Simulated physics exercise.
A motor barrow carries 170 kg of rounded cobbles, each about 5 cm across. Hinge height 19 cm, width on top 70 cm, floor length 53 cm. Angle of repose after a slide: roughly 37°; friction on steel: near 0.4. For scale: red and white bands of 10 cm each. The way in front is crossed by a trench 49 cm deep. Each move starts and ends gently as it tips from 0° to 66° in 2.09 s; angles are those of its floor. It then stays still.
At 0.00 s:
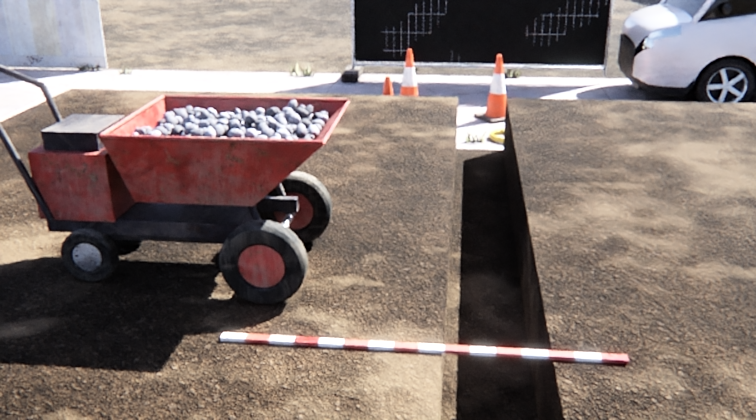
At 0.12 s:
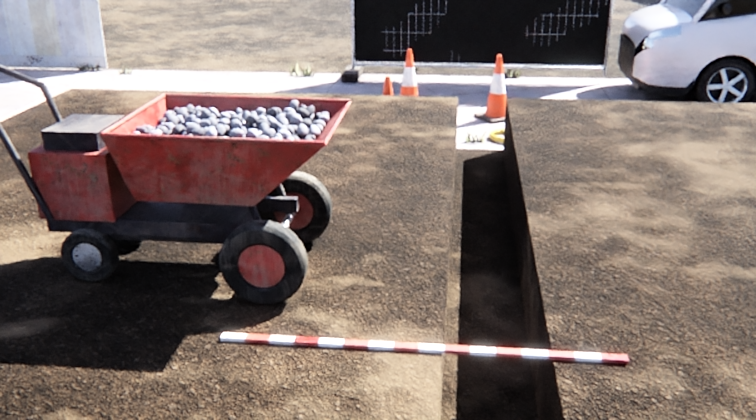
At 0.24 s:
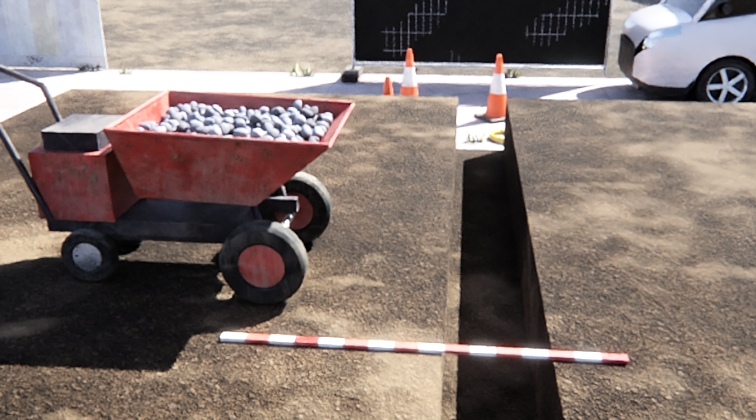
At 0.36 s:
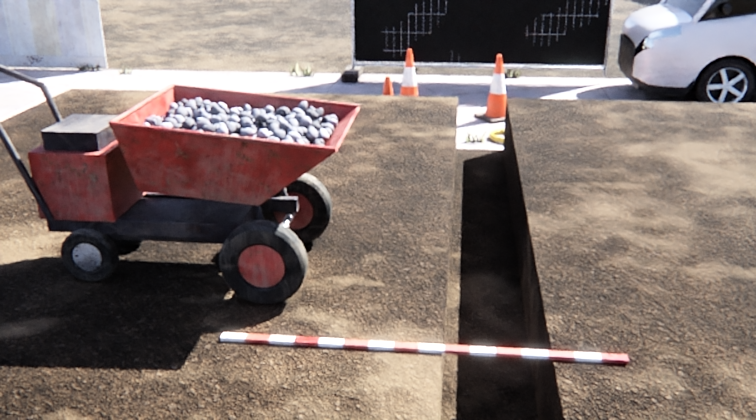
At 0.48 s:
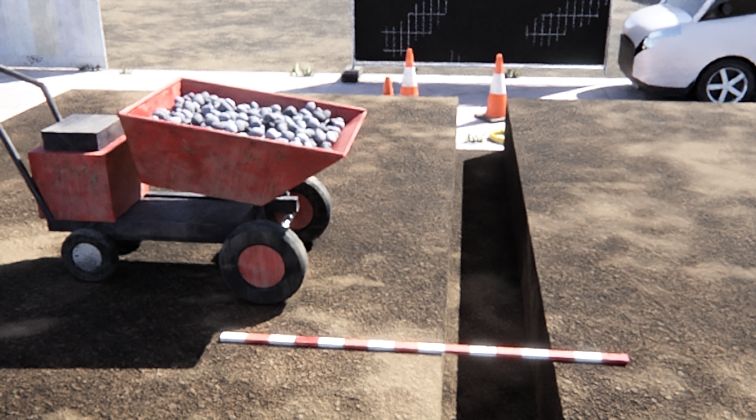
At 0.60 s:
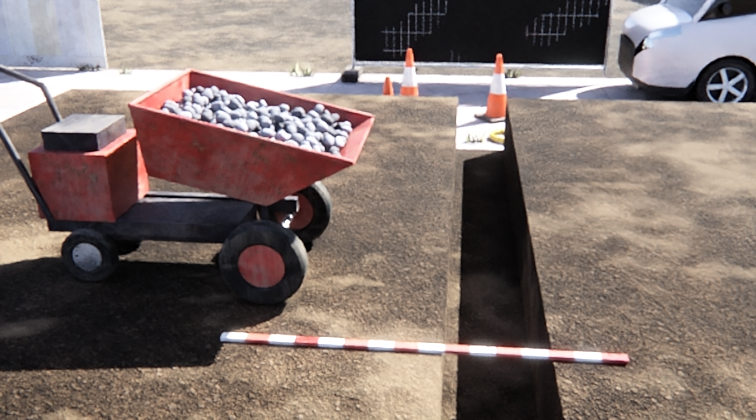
To begin with, a red motor barrow loaded with rounded grey stones stands with its skip level, left of a narrow trench and behind a red and white striped pole. The skip then slowly tilts, its rear rising and its front lip dipping slightly to the right, while the wheels stay still.
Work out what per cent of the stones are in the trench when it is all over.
It comes to roughly 88 per cent.
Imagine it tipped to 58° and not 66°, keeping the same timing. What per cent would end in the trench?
It would be close to 85 percent.
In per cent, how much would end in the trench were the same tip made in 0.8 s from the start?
Close to 90 percent, then.
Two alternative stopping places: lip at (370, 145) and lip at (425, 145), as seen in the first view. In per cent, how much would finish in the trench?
From the first place around 100 per cent, from the other around 65.
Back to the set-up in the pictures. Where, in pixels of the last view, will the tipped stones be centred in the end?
I'd point somewhere around (486, 352).
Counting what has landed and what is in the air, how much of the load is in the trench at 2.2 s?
About 45 per cent by then.
After 1.6 s the floor is at 56°; 99 % in the skip, 1 % short of the trench; the foremost stones are at (427, 233).
After 2.2 s the floor is at 66°; 39 % in the skip, 15 % short of the trench, 46 % in the trench; the foremost stones are at (529, 368).
After 2.5 s the floor is at 66°; 14 % in the skip, 17 % short of the trench, 69 % in the trench; the foremost stones are at (527, 343).
After 4.5 s the floor is at 66°; 0 % in the skip, 12 % short of the trench, 88 % in the trench; the foremost stones are at (528, 347).
